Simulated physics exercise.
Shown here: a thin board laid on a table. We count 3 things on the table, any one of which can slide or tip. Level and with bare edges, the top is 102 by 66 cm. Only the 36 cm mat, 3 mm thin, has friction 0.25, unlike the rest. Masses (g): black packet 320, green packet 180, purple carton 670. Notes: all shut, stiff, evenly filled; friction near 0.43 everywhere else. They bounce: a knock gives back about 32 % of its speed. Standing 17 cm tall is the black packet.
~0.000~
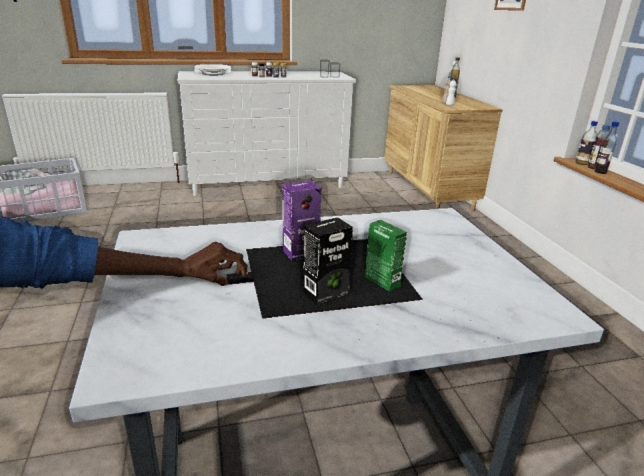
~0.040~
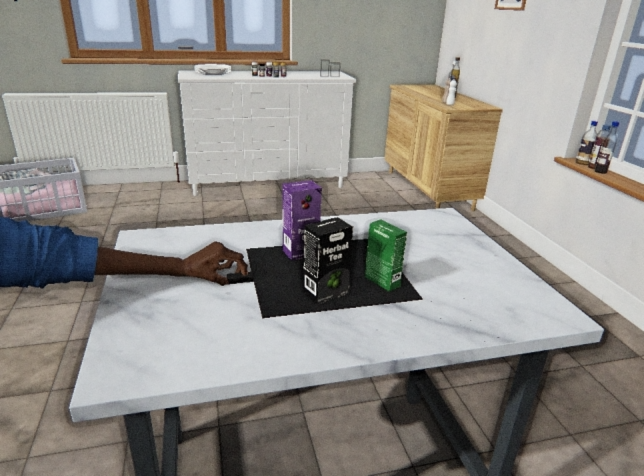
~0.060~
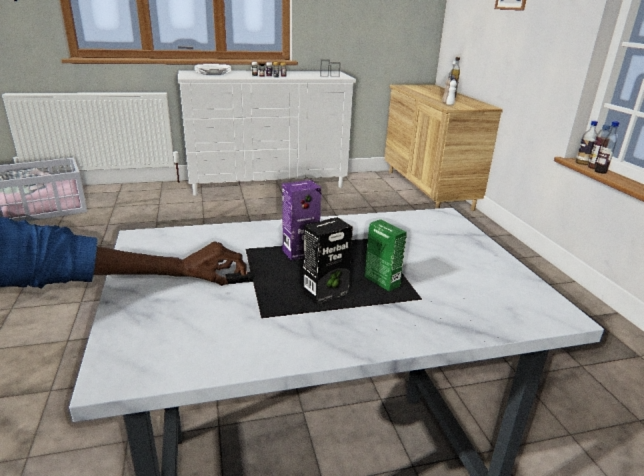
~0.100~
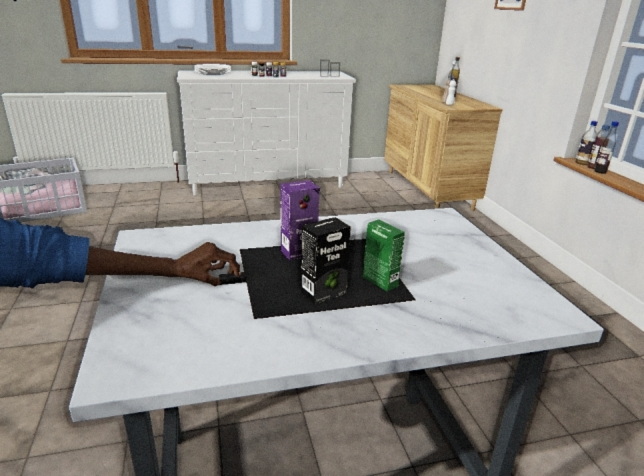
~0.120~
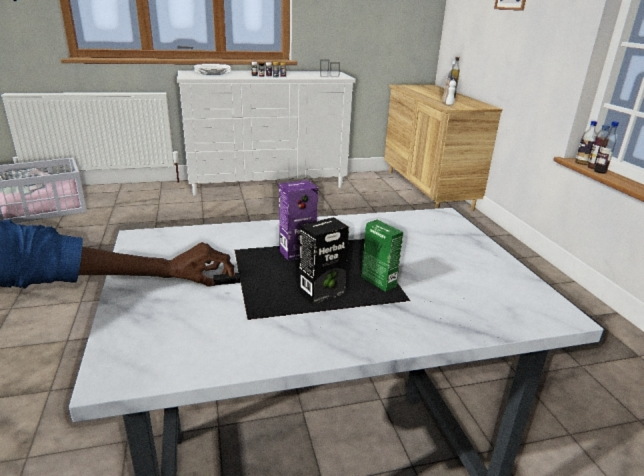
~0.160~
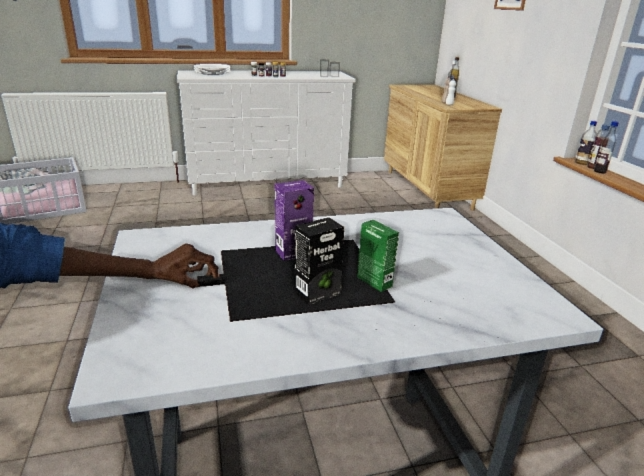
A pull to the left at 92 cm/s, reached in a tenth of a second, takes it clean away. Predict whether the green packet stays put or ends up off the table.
My guess is it survives on the tabletop.
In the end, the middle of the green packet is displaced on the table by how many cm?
Around 17 centimetres.
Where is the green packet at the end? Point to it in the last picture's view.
Close to (330, 298).
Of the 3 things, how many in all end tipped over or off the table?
I make it 3.
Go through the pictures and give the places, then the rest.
In the first picture, 0 cm of pull; green packet (385, 256); black packet (327, 261).
In the second picture, 0 cm of pull; black packet (328, 261); purple carton (301, 220).
In the third picture, 0 cm of pull; black packet (327, 260); purple carton (301, 220).
In the fourth picture, 2 cm of pull; black packet (326, 260); purple carton (300, 220).
In the fifth picture, 3 cm of pull; black packet (324, 261); purple carton (298, 220).
In the sixth picture, 6 cm of pull; green packet (377, 255) 2 cm from its spot; black packet (319, 261) 2 cm from its spot.
By 0.36 s, 25 cm of pull; green packet tilted 8° near (355, 259); black packet 13 cm from its spot; purple carton 12 cm from its spot.
By 0.66 s, 52 cm of pull; green packet tilted 52° near (342, 274); purple carton 40 cm from its spot; black packet 40 cm from its spot.
By 0.86 s, 71 cm of pull; black packet and purple carton now off the table; green packet on its side near (331, 298).
By 1.06 s, 87 cm of pull; green packet on its side near (331, 298).
When it is over (1.7 s), off the table, black packet and purple carton; lying over on the table, green packet. End places, in pixels of the last picture, green packet near (331, 298).
